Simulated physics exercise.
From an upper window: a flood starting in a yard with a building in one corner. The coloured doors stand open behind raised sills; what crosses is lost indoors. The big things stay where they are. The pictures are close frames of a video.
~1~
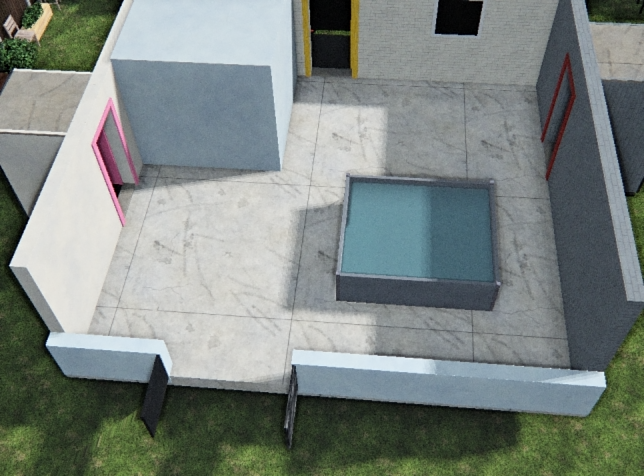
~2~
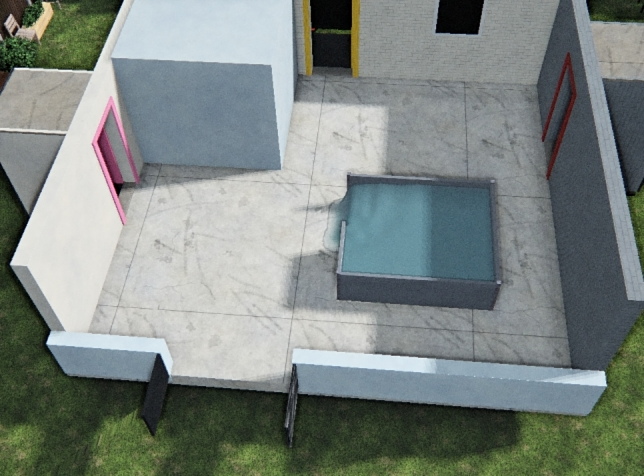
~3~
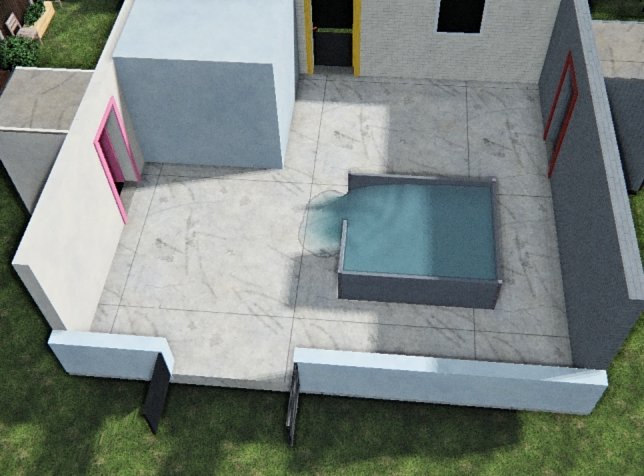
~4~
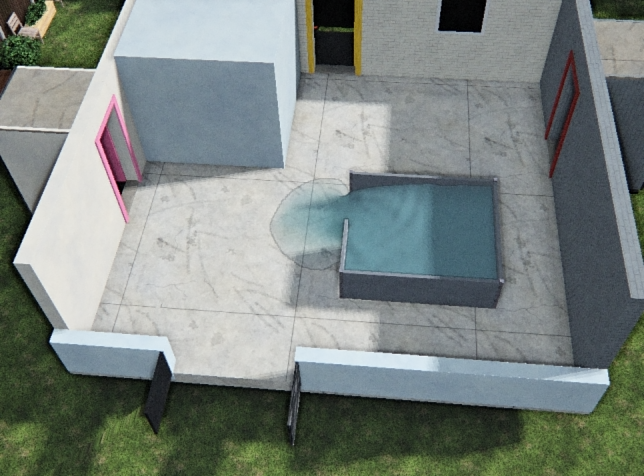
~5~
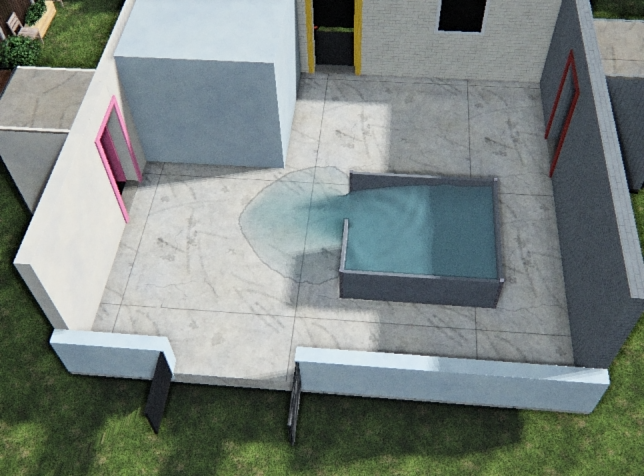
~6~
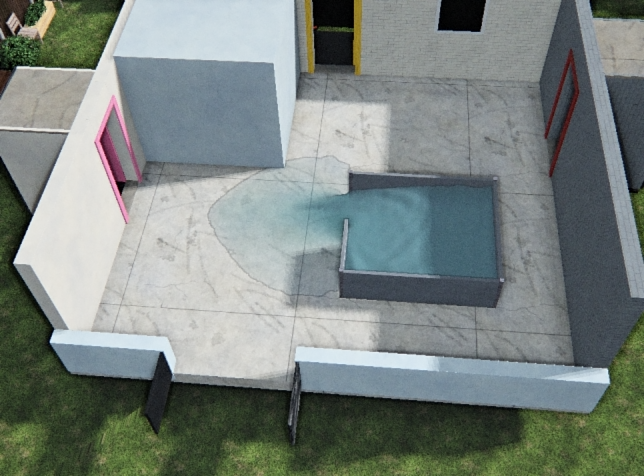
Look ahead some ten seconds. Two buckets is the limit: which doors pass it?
One by one: The pink door lets in a lot; the yellow door lets in a lot; the red door admits no more than that.
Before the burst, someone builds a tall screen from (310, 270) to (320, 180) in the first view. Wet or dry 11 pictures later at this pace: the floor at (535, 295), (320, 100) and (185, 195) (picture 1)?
One after the other: No water, under water, no water.
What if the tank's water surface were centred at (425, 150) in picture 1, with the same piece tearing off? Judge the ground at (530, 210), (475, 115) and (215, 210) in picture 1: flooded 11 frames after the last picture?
In turn: Clear, no water, awash.
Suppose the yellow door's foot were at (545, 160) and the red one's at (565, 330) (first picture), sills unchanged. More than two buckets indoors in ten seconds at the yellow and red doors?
In short: The yellow one is under; the red one takes less.
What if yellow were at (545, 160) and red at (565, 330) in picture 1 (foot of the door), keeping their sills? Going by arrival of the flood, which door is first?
I say the one in pink.
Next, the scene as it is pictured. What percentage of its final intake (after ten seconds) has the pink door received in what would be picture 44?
Near 75 in a hundred.
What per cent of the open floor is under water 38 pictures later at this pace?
Some 60 per cent.
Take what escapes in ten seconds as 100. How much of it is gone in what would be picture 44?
Some 65 per cent.
A moment on, water covers 30 % of the floor; the pink door under two buckets in, the yellow door not reached, the red door not reached.
Next, water covers 35 % of the floor; the pink door over two buckets in, the yellow door not reached, the red door not reached.
Then, water covers 40 % of the floor; the pink door far over two buckets in, the yellow door over two buckets in, the red door not reached.
Later, water covers 60 % of the floor; the pink door far over two buckets in, the yellow door over two buckets in, the red door not reached.
In the end, water covers 75 % of the floor; the pink door far over two buckets in, the yellow door far over two buckets in, the red door wet at the sill, nothing in.
